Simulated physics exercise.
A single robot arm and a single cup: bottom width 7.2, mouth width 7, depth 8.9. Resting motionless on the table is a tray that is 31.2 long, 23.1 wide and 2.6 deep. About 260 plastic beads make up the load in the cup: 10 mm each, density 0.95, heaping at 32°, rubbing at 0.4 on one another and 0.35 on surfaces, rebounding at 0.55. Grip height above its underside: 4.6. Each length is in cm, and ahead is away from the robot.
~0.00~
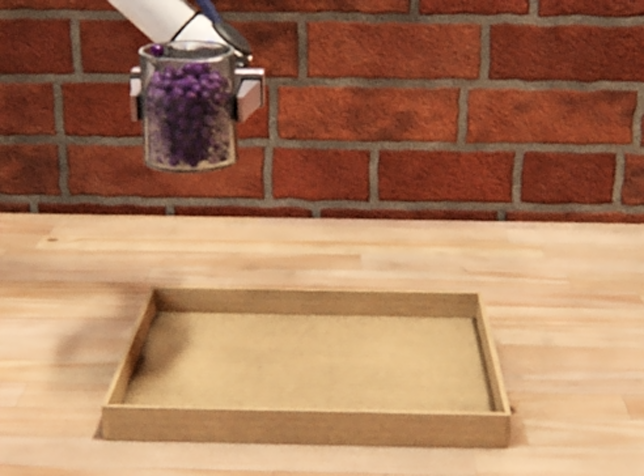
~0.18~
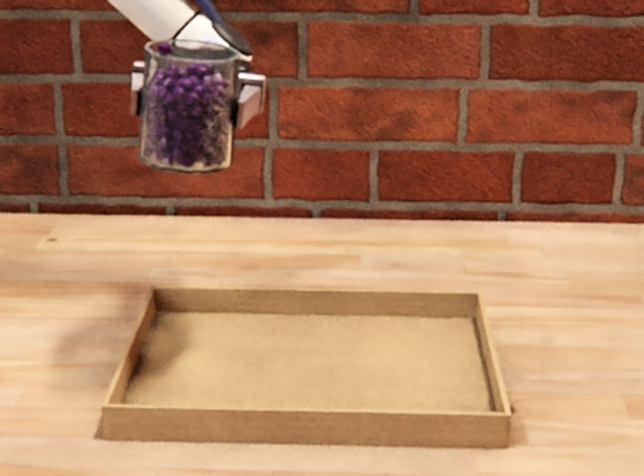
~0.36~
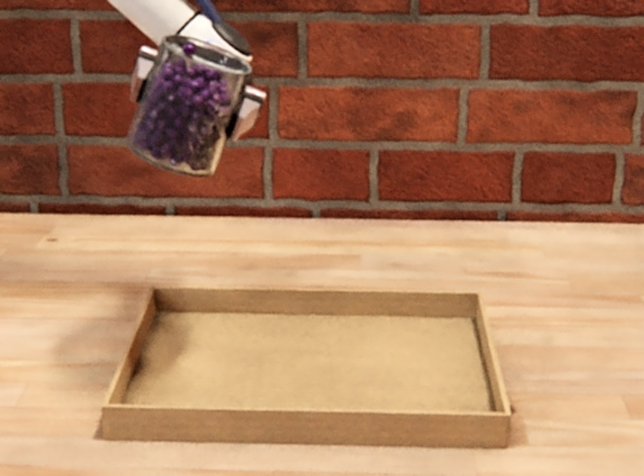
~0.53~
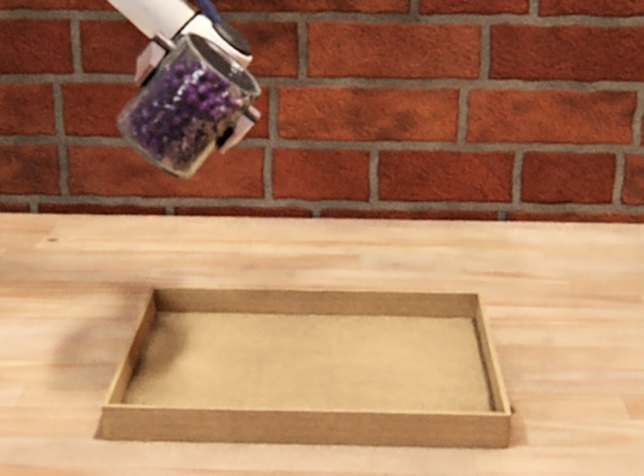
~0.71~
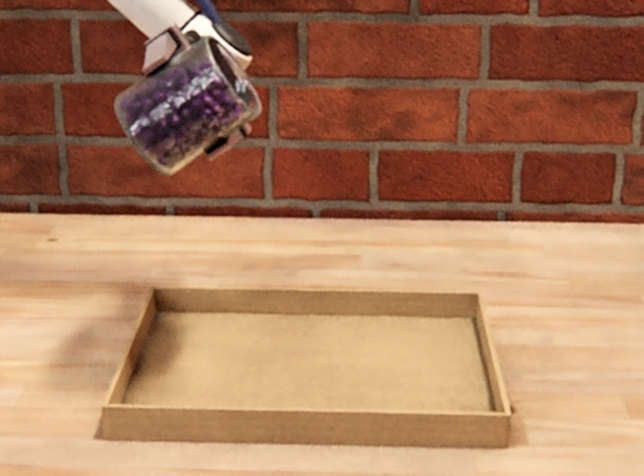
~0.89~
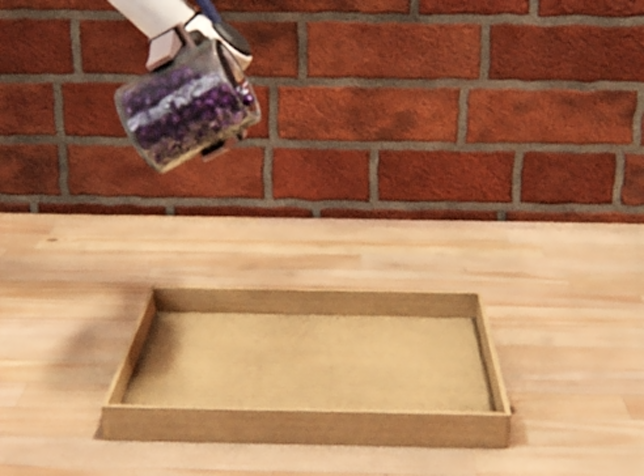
The clip opens with a robot gripper holding a clear cup of purple beads upright above a wooden table, near an empty, motionless tray and a brick wall. The gripper then tilts the cup steadily to the right, and the beads shift toward its lowered rim, all still inside.
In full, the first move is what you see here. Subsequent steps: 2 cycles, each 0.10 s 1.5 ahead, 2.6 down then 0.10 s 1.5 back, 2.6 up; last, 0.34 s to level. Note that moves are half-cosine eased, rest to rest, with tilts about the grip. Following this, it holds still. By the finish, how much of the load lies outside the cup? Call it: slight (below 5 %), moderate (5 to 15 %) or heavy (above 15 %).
Slight.
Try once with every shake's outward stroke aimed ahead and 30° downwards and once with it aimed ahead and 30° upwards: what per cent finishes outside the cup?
Estimates, in order: 5 % then 25 %.
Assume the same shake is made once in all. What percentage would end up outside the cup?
It would come to around 0 %.
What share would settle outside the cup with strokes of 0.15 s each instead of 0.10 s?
Around 0 percent.
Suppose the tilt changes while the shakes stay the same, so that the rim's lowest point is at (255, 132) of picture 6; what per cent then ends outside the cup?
The share is around 10 %.
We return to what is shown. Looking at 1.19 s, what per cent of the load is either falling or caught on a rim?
Around 0 per cent of the load.
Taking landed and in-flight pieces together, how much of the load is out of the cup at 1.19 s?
I'd say some 0 percent.
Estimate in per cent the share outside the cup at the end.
I'd say some 0 per cent of it.
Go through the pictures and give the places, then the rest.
In the first frame, cup middle at (189, 107), level; upper third of the load around (188, 94), from x 150 to 230, top at y 50; 262 in the cup.
In the second frame, cup middle at (189, 107), tilted 6° forward; upper third of the load around (188, 93), from x 150 to 225, top at y 50.
In the third frame, cup middle at (188, 107), tilted 21° forward; upper third of the load around (183, 94), from x 140 to 230, top at y 50.
In the fourth frame, cup middle at (188, 107), tilted 40° forward; upper third of the load around (181, 93), from x 130 to 235, top at y 65.
In the fifth frame, cup middle at (188, 106), tilted 55° forward; upper third of the load around (179, 92), from x 130 to 235, top at y 70.
In the sixth frame, cup middle at (187, 106), tilted 61° forward; upper third of the load around (177, 93), from x 130 to 250, top at y 70; 262 in the cup.
By 1.19 s, tilted 61° forward, highest piece 24 above the table; 262 in the cup.
By 1.48 s, tilted 24° forward, highest piece 27 above the table; 260 in the cup, 2 in the tray.
By 1.83 s, level, highest piece 27 above the table; 260 in the cup, 2 in the tray.
By 2.88 s, level, highest piece 27 above the table; 260 in the cup, 2 in the tray.
Final count, 260 in the cup, 2 in the tray. That is 1 % outside the cup.
